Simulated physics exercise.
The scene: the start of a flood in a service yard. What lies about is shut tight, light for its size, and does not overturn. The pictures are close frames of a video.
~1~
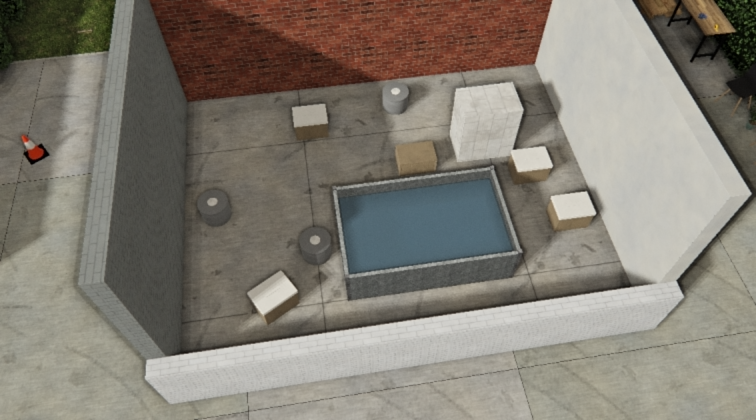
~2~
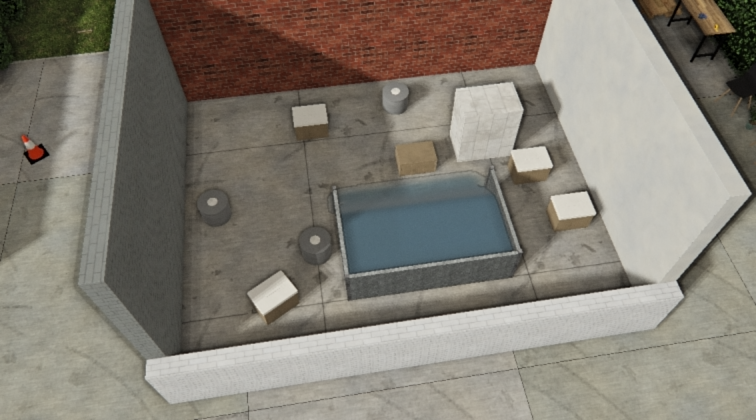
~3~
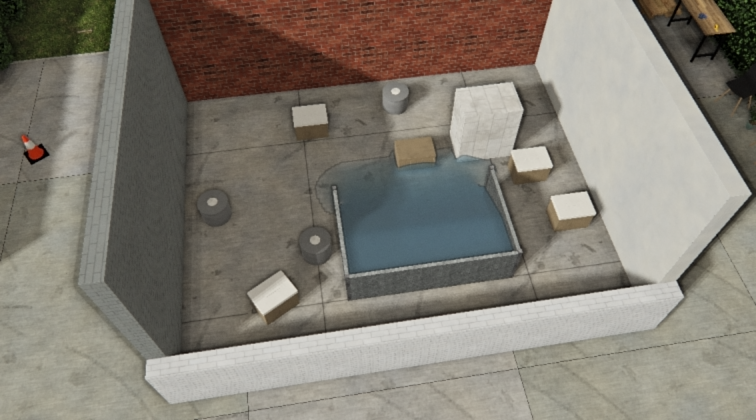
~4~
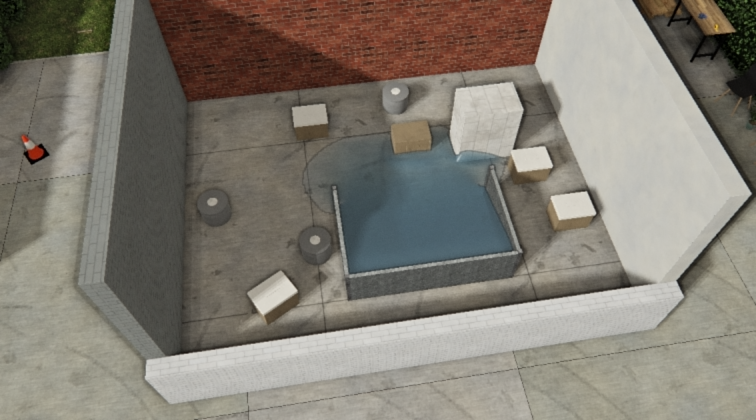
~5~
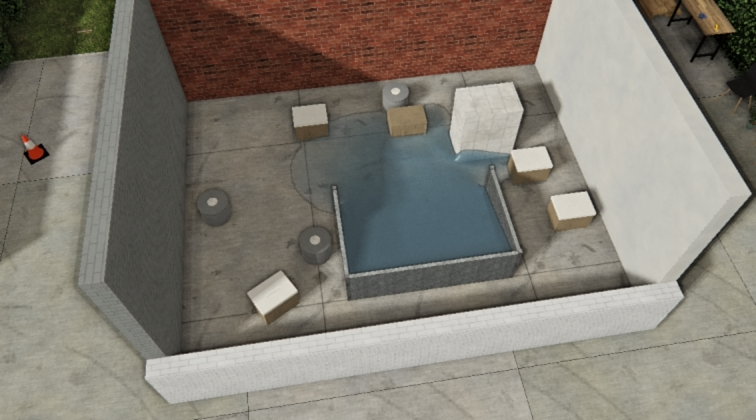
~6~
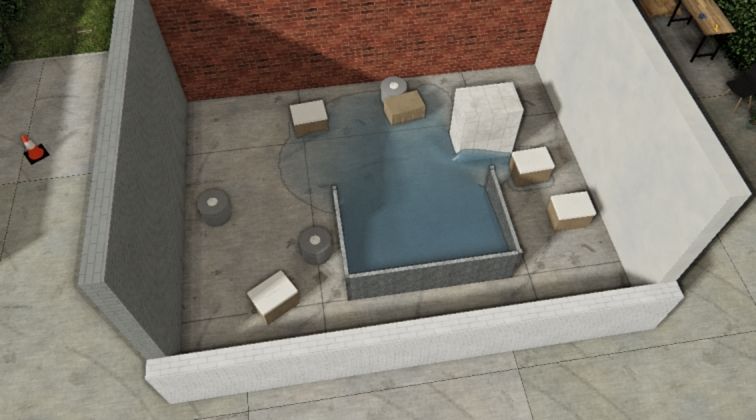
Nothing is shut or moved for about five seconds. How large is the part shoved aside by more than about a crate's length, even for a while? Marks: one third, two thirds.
That comes to two thirds or above.
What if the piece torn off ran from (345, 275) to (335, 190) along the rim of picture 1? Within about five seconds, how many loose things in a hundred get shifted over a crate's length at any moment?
Roughly 60 per cent.
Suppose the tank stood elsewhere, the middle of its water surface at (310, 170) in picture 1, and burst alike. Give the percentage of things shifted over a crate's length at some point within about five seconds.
Roughly 80 per cent.
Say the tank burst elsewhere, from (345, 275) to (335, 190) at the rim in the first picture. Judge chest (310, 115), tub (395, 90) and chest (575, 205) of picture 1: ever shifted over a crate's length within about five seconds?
One after the other: Swept aside, pushed that far, not that far.
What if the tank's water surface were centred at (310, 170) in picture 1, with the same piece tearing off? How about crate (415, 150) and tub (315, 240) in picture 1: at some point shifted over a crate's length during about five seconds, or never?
As listed: Less than that, under that.
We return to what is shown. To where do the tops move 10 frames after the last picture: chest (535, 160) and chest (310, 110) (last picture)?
Roughly at (574, 197) and (218, 84).
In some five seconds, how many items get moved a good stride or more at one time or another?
It comes to 6.
A moment on, 2 of 8 are well off their spots; 2 afloat.
Next, 3 of 8 are well off their spots; 3 afloat.
Later, 5 of 8 are well off their spots; 4 afloat.
In the end, 6 of 8 are well off their spots, and 6 have been at some point; 5 afloat.
